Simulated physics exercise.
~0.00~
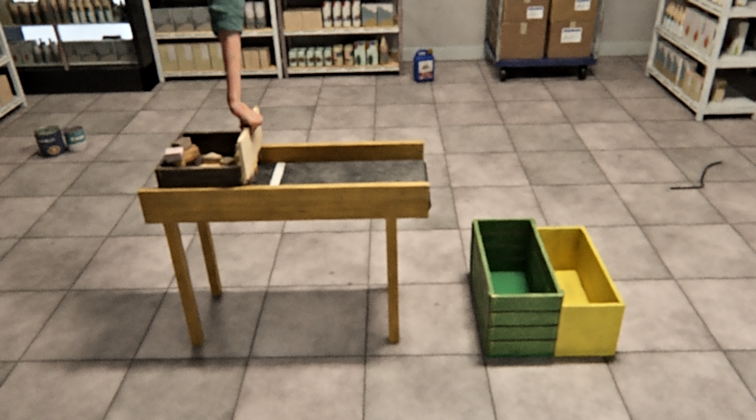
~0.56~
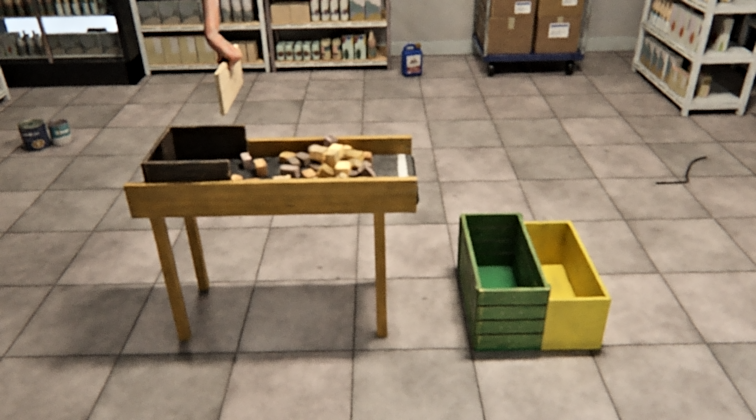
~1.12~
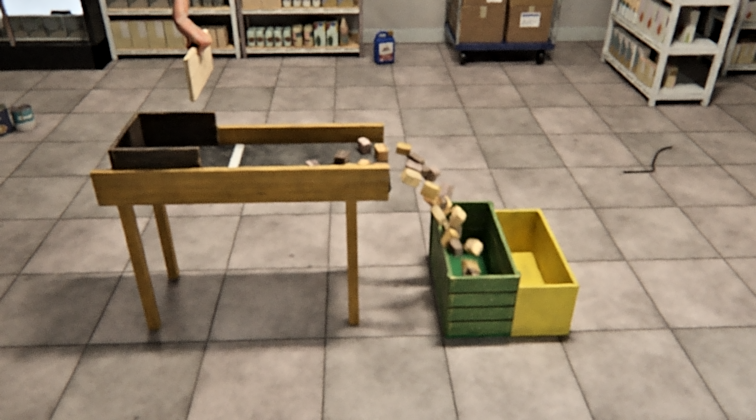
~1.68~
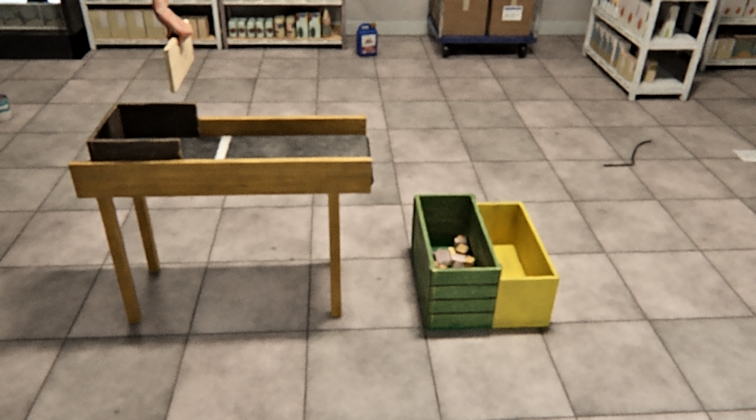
A pile of small wooden blocks rode along a tabletop belt after a hand lifted the gate of their black pen, then tumbled off the right end into the green box, leaving the belt clear and the yellow box beside it empty.
